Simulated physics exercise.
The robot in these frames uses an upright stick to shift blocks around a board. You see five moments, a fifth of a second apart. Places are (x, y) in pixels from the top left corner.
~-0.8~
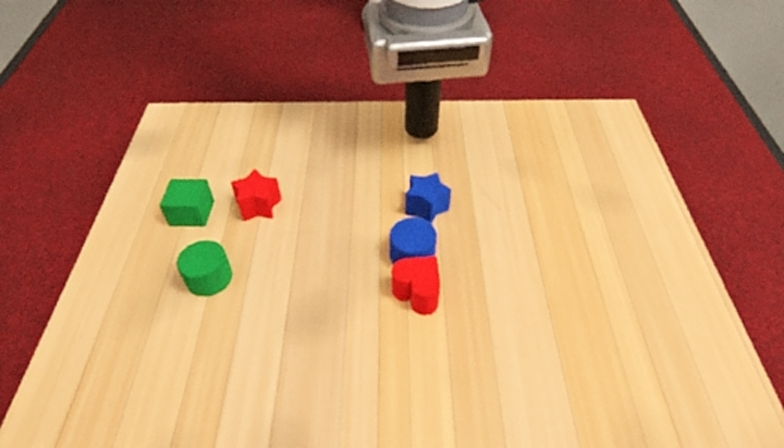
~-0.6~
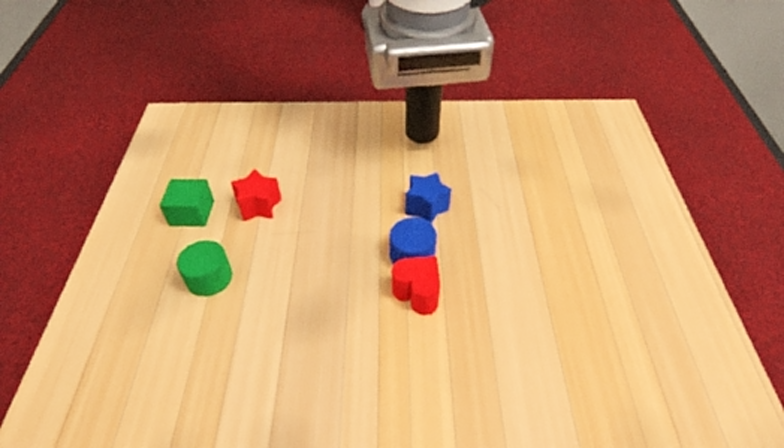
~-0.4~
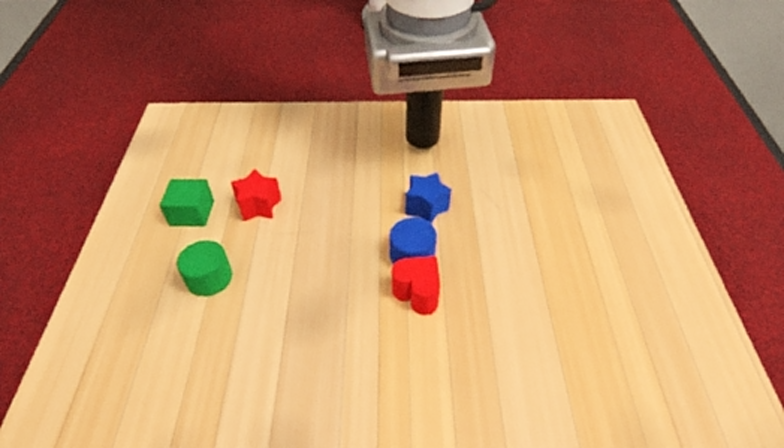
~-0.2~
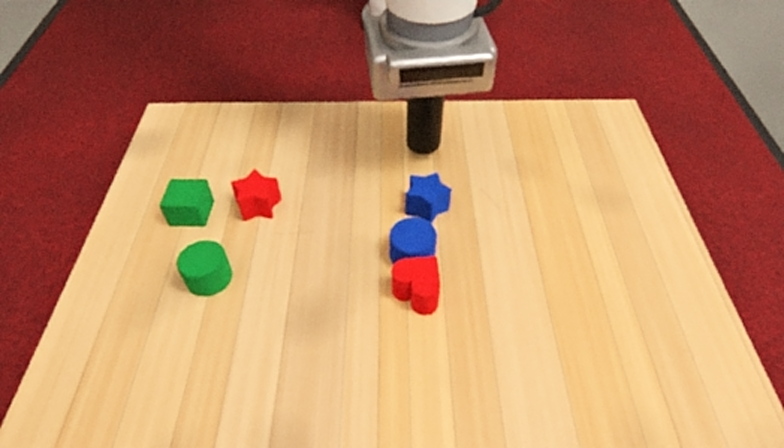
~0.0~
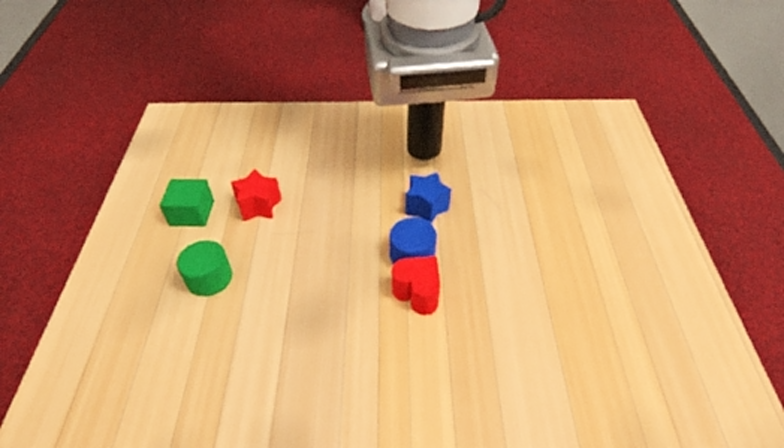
The robot's black stick moves slightly toward the blue star while the blocks stay still.
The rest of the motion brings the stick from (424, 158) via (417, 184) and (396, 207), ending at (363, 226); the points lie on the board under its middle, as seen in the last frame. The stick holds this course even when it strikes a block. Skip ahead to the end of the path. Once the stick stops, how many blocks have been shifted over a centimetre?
The push will move one block.
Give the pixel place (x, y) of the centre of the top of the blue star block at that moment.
If I read the scene right, the answer is (427, 202).
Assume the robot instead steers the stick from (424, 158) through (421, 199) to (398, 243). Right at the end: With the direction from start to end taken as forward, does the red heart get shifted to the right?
It seems not.
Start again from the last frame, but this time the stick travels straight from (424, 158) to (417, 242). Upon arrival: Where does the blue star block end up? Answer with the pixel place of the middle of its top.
The top centre is at (426, 251).
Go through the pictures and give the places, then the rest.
Stick's lower end (421, 129); blue disc (413, 234); red heart (419, 273); blue star block (428, 186), in the first picture.
Stick (422, 134); blocks still, in the second picture.
Stick (423, 139); blocks still, in the third picture.
Stick (423, 144); blocks still, in the fourth picture.
Stick (424, 150); blue disc (413, 234); red heart (419, 273); blue star block (428, 186), in the fifth picture.
What follows on the original path. One third of the way, stick (417, 176); nothing pushed yet.
Two thirds of the way, stick (396, 200); blue disc (415, 237); blue star block (427, 202), turned 45° anticlockwise.
At the end, stick (362, 218); blue disc (415, 237); red heart still; blue star block (427, 202), turned 45° anticlockwise.
